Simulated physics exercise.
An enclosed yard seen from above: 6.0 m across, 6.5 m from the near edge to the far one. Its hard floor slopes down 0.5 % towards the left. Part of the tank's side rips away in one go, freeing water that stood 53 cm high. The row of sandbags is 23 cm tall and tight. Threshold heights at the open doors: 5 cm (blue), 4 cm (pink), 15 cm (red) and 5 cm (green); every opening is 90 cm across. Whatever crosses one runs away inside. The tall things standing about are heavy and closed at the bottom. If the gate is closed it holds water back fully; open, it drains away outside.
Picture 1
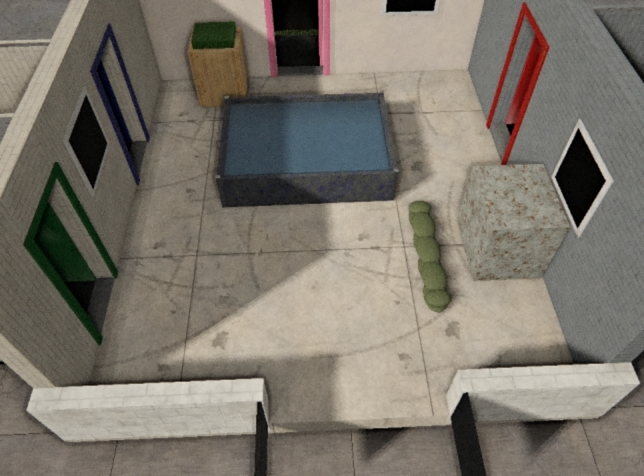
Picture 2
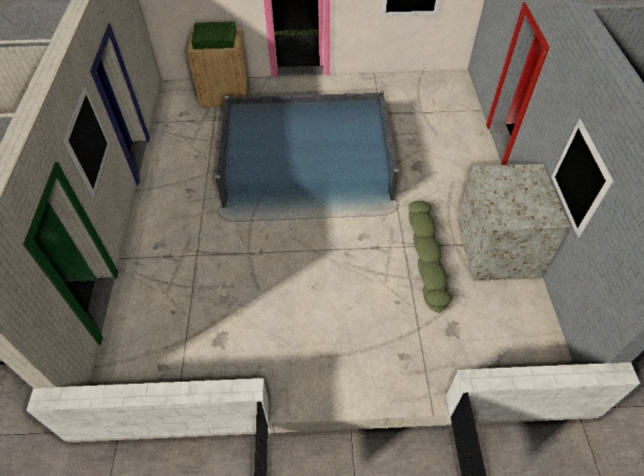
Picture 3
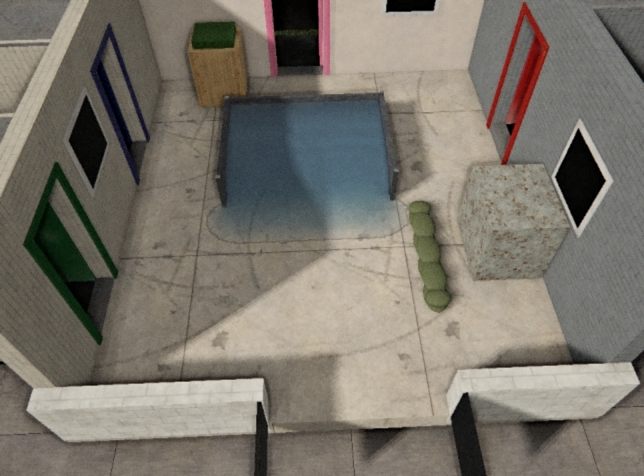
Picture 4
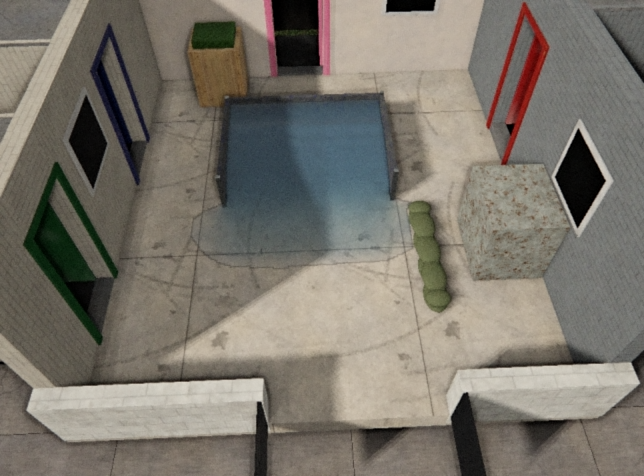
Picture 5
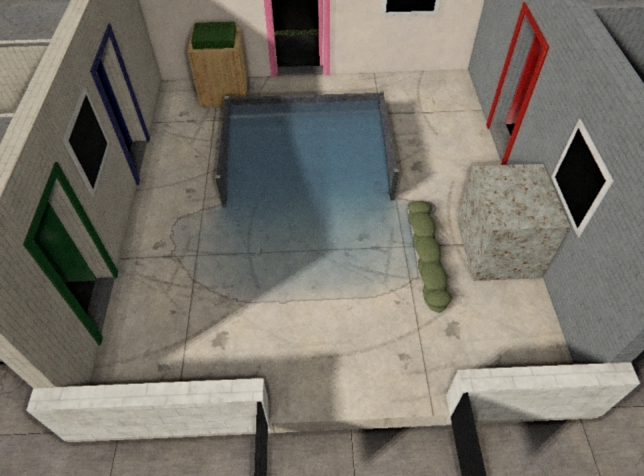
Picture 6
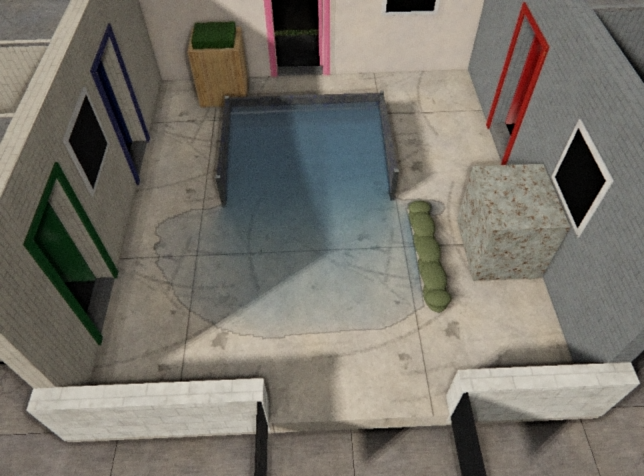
Water stands still in a dark-walled tank in an enclosed yard, then bursts out as the tank's near side gives way. It spreads across the pale floor in a thin, widening sheet, running along the row of round green bushes and reaching further left and toward the low white front walls.
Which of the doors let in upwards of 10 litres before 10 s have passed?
Door by door: At the blue door it stays under the limit; at the pink door it stays under the limit; at the red door it does not reach the limit; at the green door it exceeds the limit.
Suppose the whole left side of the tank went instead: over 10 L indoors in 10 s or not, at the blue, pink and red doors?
Then: Blue past it, pink not over, red below.
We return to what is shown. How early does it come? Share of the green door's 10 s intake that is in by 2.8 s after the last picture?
About 35 per cent.
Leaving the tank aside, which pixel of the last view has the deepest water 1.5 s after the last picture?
At about (84, 411).
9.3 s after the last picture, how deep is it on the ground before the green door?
Some 5.5 cm.
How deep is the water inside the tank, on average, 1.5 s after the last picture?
Roughly 16 cm on average.
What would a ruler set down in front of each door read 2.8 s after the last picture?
In cm: Blue 0, pink 0, red 0, green 13.
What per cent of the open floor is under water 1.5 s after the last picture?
About 40 per cent.
Then, 0.7 s after the last picture water covers 40 % of the floor and is deepest (24 cm) near (252, 404); blue door not reached, pink door not reached, red door not reached, green door not reached.
Then, 1.5 s after the last picture water covers 40 % of the floor and is deepest (36 cm) near (84, 411); blue door not reached, pink door not reached, red door not reached, green door 8 cm at the sill, 1 L in.
Then, 2.8 s after the last picture water covers 45 % of the floor and is deepest (23 cm) near (84, 411); blue door not reached, pink door not reached, red door not reached, green door 13 cm at the sill, 21 L in.
Then, 5.3 s after the last picture water covers 60 % of the floor and is deepest (12 cm) near (225, 107); blue door 4 cm at the sill, 0 L in, pink door not reached, red door not reached, green door 7 cm at the sill, 53 L in.
Then, 9.3 s after the last picture water covers 75 % of the floor and is deepest (9 cm) near (159, 98); blue door 3 cm at the sill, 0 L in, pink door 1 cm at the sill, 0 L in, red door not reached, green door 6 cm at the sill, 61 L in.
